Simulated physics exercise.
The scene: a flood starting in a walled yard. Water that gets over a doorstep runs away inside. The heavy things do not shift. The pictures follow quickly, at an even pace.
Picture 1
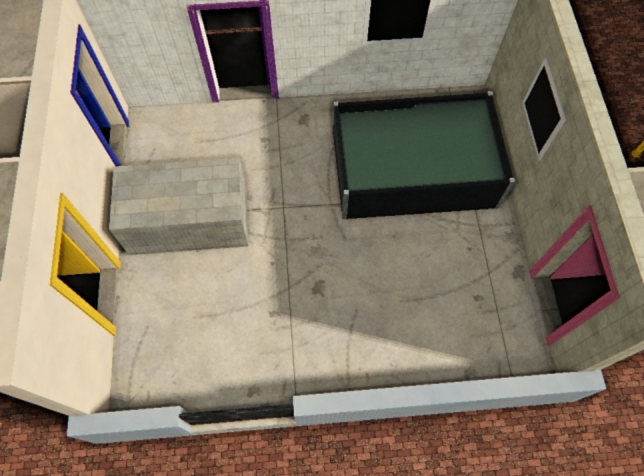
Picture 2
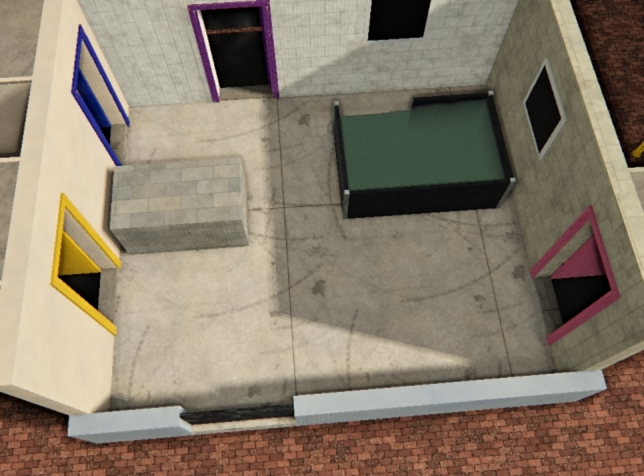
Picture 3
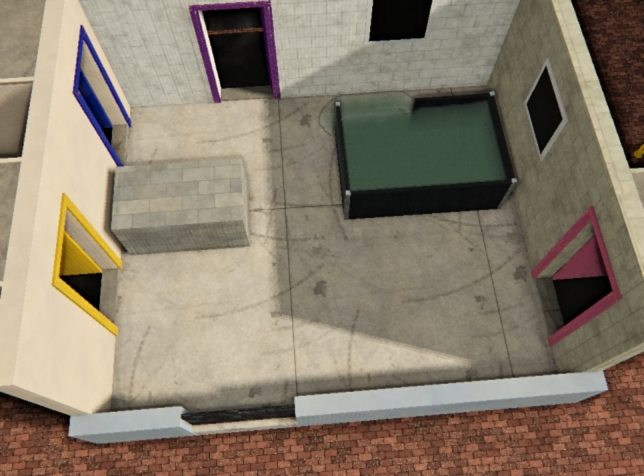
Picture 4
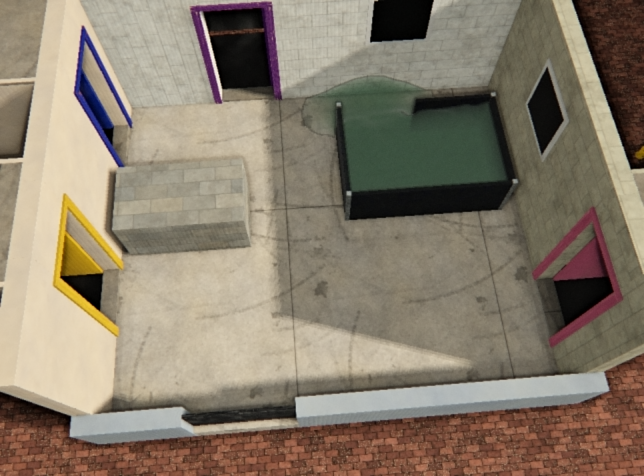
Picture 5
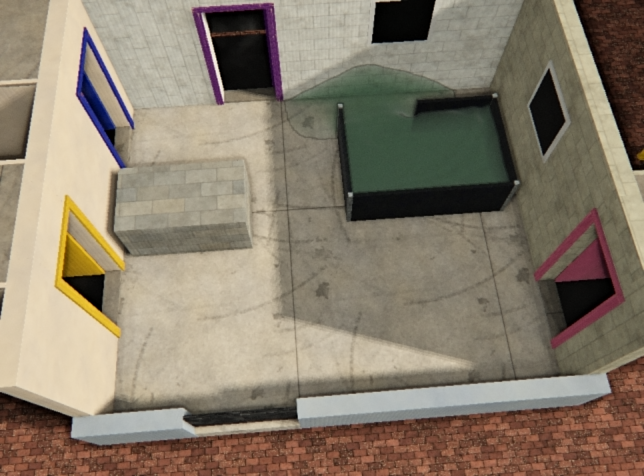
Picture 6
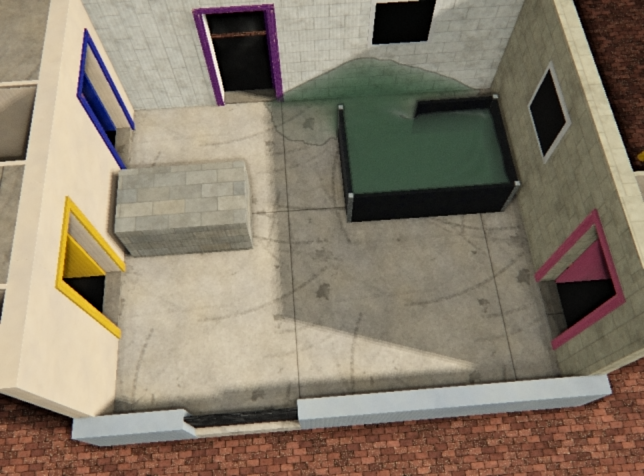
The clip shows a walled yard with coloured door and window surrounds, a grey block and an open tank of green water; the tank's far side opens and water pours out, spreading across the floor along the back wall.
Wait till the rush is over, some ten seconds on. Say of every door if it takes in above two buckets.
In the end: The pink door holds within the limit; the purple door floods; the blue door floods; the yellow door holds within the limit.
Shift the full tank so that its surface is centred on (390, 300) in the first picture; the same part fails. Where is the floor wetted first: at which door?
I say the purple one.
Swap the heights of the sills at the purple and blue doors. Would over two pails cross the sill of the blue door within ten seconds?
Then: The blue one passes that mark.
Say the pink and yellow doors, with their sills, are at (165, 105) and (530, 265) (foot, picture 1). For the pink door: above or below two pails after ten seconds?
In short: The pink door floods.
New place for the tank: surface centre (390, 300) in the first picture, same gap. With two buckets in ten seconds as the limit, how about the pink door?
The pink one floods.
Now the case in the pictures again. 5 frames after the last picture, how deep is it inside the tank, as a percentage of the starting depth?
Close to 62 %.
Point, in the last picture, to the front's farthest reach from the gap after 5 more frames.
At about (167, 112).
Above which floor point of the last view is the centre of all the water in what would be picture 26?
Close to (372, 166).
A moment on, water covers 20 % of the floor; the pink door not reached, the purple door wet at the sill, nothing in, the blue door not reached, the yellow door not reached.
Next, water covers 35 % of the floor; the pink door not reached, the purple door under two buckets in, the blue door over two buckets in, the yellow door not reached.
Then, water covers 50 % of the floor; the pink door wet at the sill, nothing in, the purple door over two buckets in, the blue door far over two buckets in, the yellow door wet at the sill, nothing in.
Later, water covers 75 % of the floor; the pink door wet at the sill, nothing in, the purple door over two buckets in, the blue door far over two buckets in, the yellow door wet at the sill, nothing in.
In the end, water covers 95 % of the floor; the pink door under two buckets in, the purple door far over two buckets in, the blue door far over two buckets in, the yellow door wet at the sill, nothing in.
